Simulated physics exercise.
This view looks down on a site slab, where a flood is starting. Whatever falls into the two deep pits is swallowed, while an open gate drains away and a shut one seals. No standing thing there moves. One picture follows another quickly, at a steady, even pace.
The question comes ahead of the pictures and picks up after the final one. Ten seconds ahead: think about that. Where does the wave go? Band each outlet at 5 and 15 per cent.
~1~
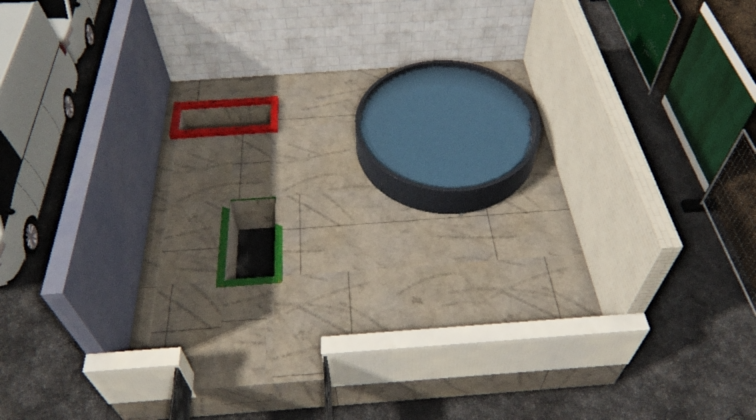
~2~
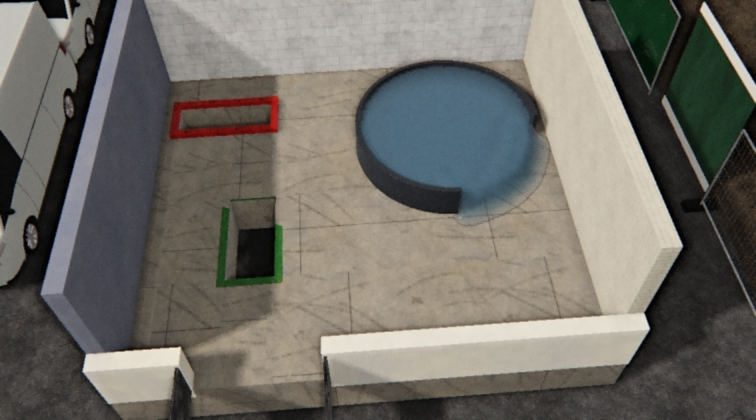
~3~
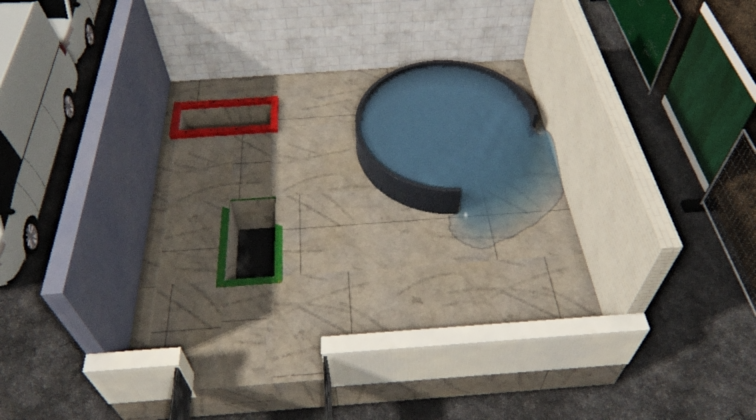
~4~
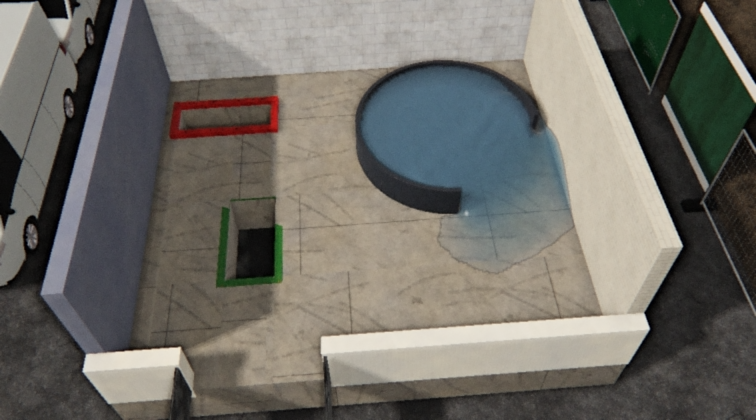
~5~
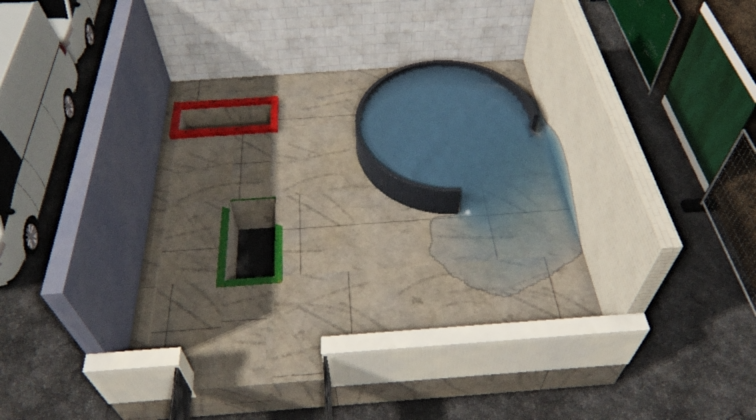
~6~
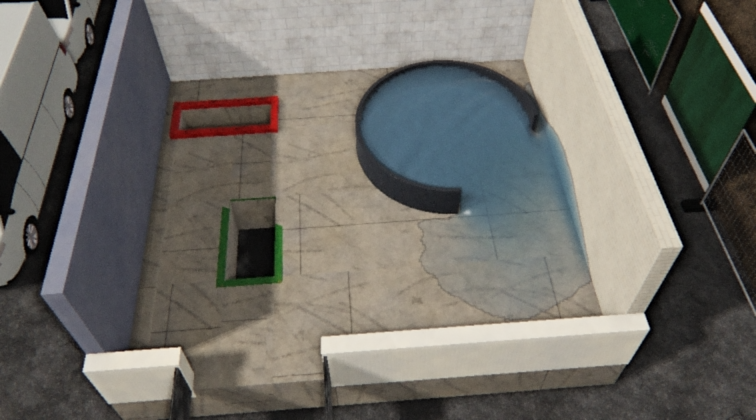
One by one: I'd say the gate drains a fair bit - five to fifteen per cent, I'd say the green pit drains a lot - upwards of fifteen per cent, I'd say the red pit drains very little - not reaching five per cent.
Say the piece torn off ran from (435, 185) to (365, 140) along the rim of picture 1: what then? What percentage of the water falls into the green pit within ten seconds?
Approximate share, green: 30 in a hundred.
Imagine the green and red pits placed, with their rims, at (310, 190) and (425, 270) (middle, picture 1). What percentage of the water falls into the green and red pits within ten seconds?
In per cent: Green 6, red 8.
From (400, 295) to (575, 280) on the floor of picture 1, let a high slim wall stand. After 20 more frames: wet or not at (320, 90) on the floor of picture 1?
Waterless.
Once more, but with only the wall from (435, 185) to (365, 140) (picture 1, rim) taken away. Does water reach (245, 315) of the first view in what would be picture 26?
Submerged.
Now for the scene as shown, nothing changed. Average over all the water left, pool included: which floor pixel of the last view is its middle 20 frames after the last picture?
I would point to (469, 212).
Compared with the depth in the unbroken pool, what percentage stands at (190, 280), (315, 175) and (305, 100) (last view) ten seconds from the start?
About 16, 8 and 6 per cent.
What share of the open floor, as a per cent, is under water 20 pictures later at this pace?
Roughly 50 per cent.
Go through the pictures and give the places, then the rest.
In the first picture, the round tank at (447, 124) is whole and still.
In the second picture, water pours out at (518, 180) and has run to a hidden place.
In the third picture, water pours out at (517, 181) and has run to (544, 128).
In the fourth picture, water pours out at (517, 181) and has run to (540, 114).
In the fifth picture, water pours out at (517, 181) and has run to (536, 102).
In the sixth picture, the front is at (531, 86), out from the gap at (517, 182).
A moment on, water covers 25 % of the floor; the gate 0 %, the green pit 0 %, the red pit 0 %.
Next, water covers 25 % of the floor; the gate 0 %, the green pit 0 %, the red pit 0 %.
Then, water covers 50 % of the floor; the gate 0 %, the green pit 1 %, the red pit 0 %.
Later, water covers 85 % of the floor; the gate 2 %, the green pit 9 %, the red pit 0 %.
In the end, water covers 95 % of the floor; the gate 7 %, the green pit 20 %, the red pit 0 %.
